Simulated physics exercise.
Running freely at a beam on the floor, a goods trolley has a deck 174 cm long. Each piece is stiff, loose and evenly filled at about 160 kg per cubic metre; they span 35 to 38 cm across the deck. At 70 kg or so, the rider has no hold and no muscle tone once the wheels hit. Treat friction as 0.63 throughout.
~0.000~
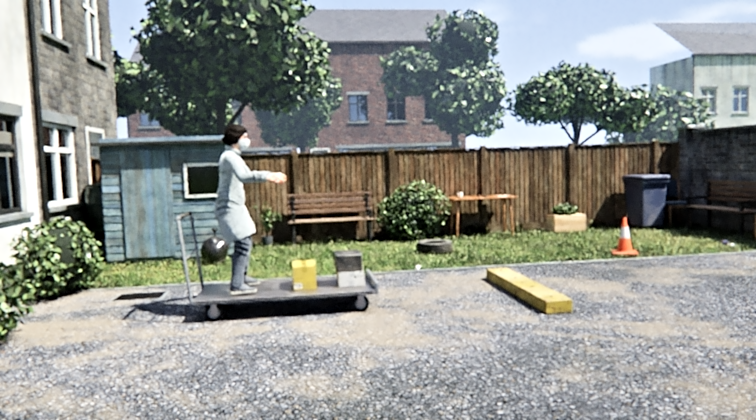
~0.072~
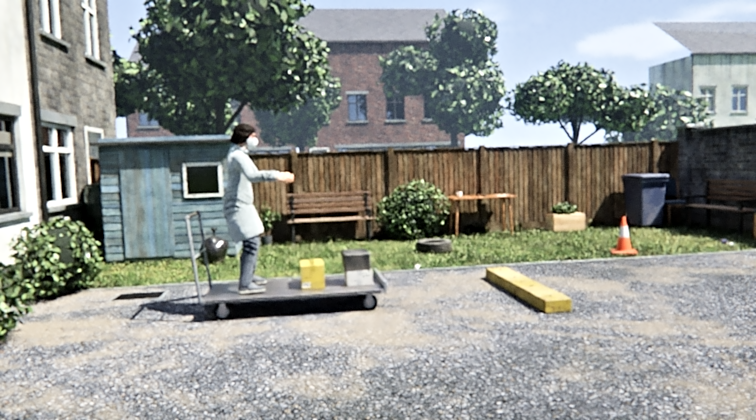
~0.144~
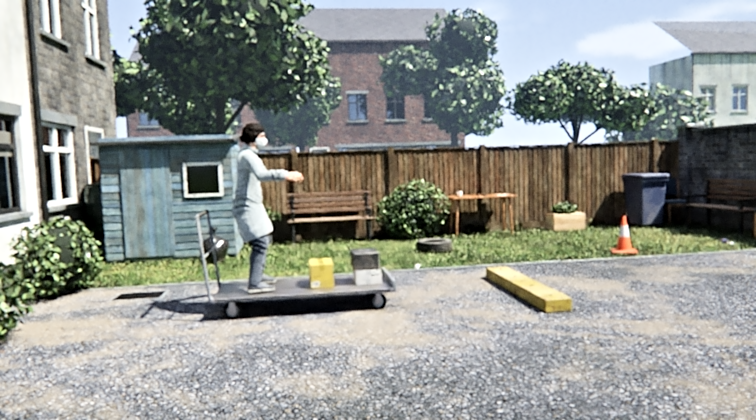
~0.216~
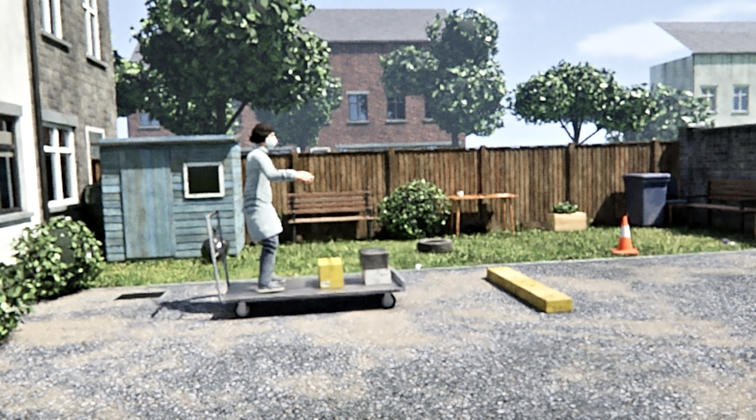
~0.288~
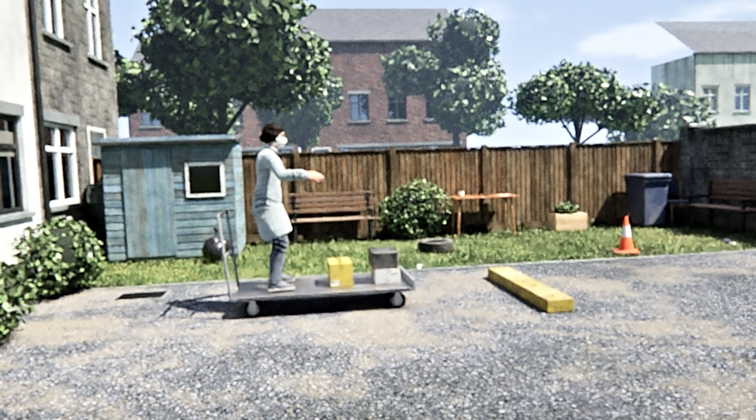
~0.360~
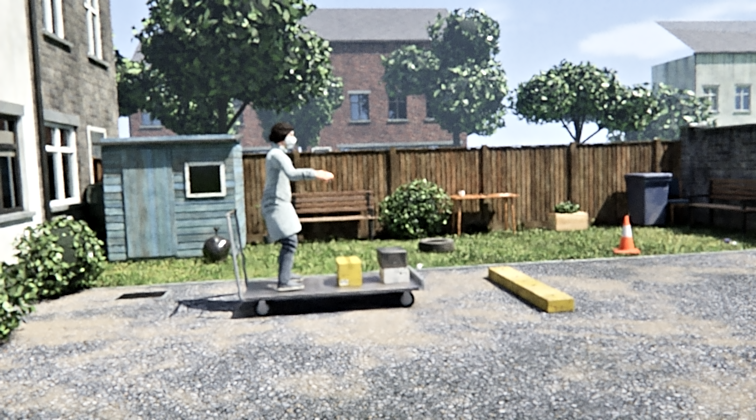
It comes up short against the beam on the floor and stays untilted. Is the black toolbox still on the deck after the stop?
Yes, seems to me it will wind up inside the bed.
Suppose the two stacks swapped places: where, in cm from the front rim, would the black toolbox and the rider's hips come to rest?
In that case black 60 behind, hips 110 behind.
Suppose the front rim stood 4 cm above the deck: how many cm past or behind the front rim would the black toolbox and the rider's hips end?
Result: Black 10 cm behind rim; hips 110 cm behind rim.
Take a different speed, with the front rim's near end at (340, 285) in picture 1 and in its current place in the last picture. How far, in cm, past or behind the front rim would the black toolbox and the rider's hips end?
In that case black 70 past, hips 20 behind.
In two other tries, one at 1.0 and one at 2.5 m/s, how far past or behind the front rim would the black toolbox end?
First it stops 20 cm short of the rim, and next time it goes 80 cm beyond it.
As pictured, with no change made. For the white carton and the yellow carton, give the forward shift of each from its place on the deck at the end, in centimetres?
The white one ends 10 cm ahead of its place and the yellow one 10 cm ahead.
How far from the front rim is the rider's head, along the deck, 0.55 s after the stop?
The head is some 50 cm back from the front rim.
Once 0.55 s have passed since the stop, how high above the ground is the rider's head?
60 cm.
After 1.30 s the deck stops.
After 1.85 s the black toolbox is 12 cm behind the rim, tilted 0°, near (510, 251) in the last picture's view.
After 2.30 s the black toolbox is 12 cm behind the rim, tilted 0°, near (510, 251) in the last picture's view.
Final state at 2.9 s, nothing is past the rim; behind it, white carton, black toolbox, yellow carton and the rider's hips.
